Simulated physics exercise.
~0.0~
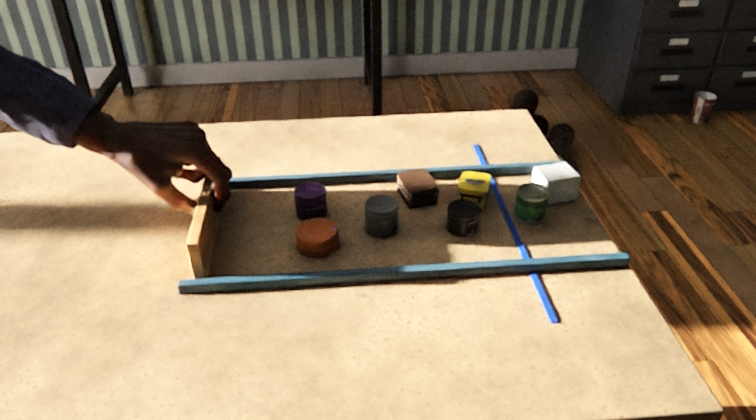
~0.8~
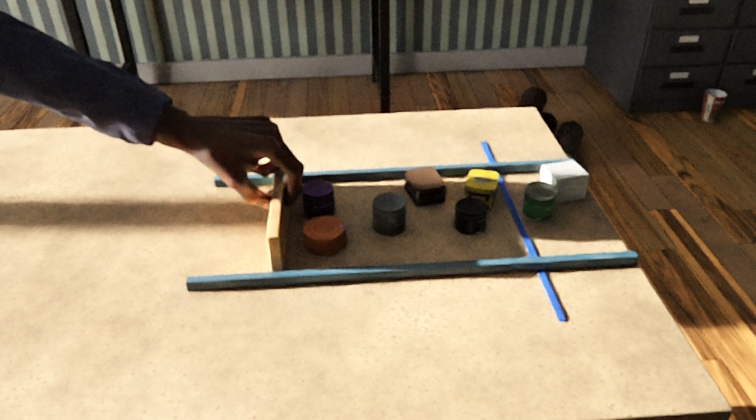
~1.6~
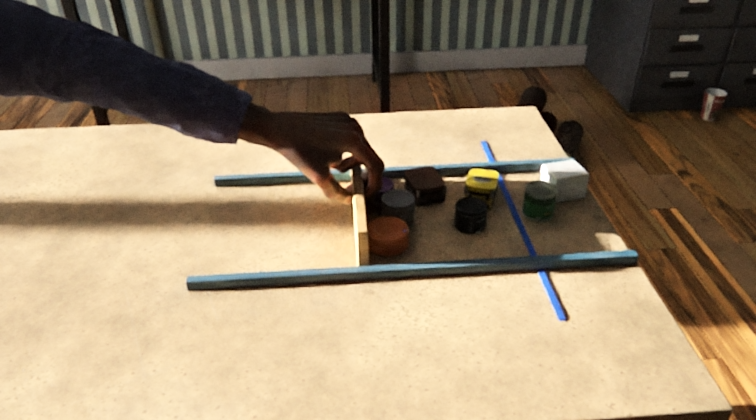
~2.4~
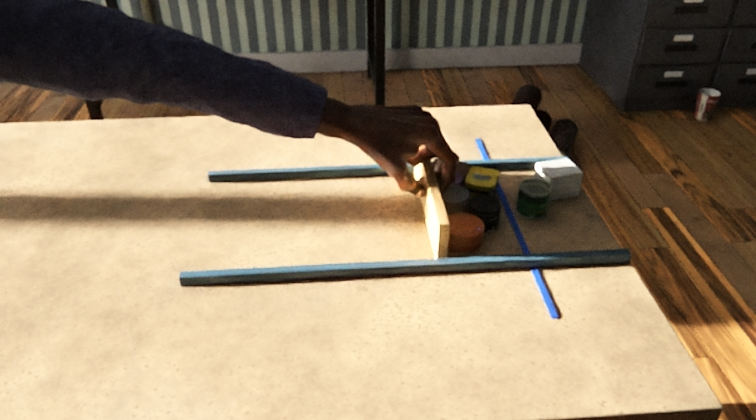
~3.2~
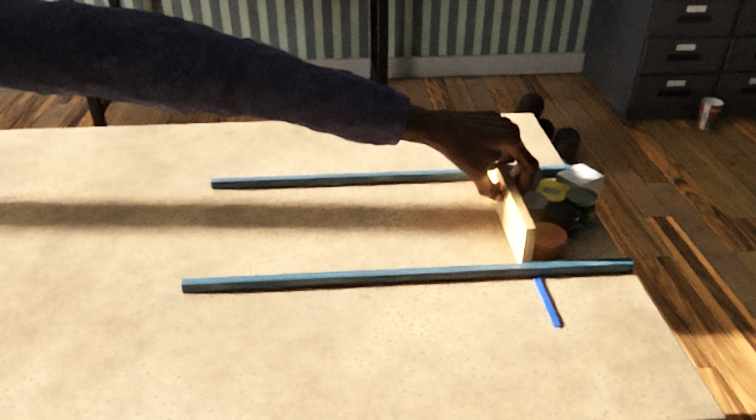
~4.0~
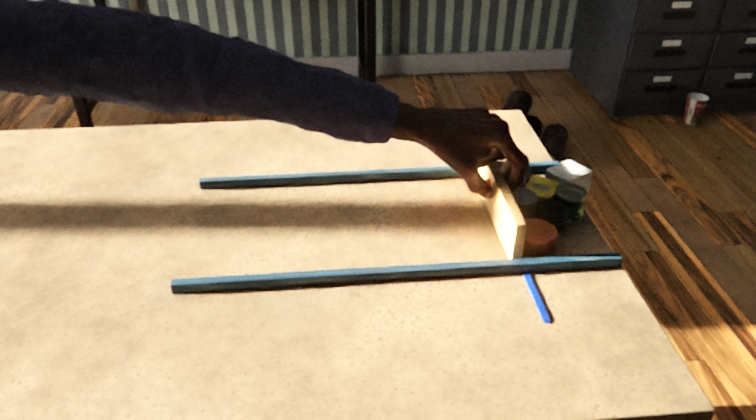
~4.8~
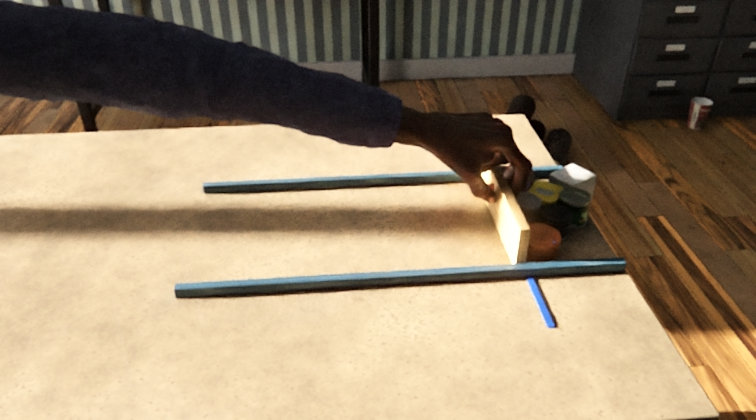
On a tabletop between two blue rails, a hand pushes a board right, bunching small objects near the edge, where they remain.
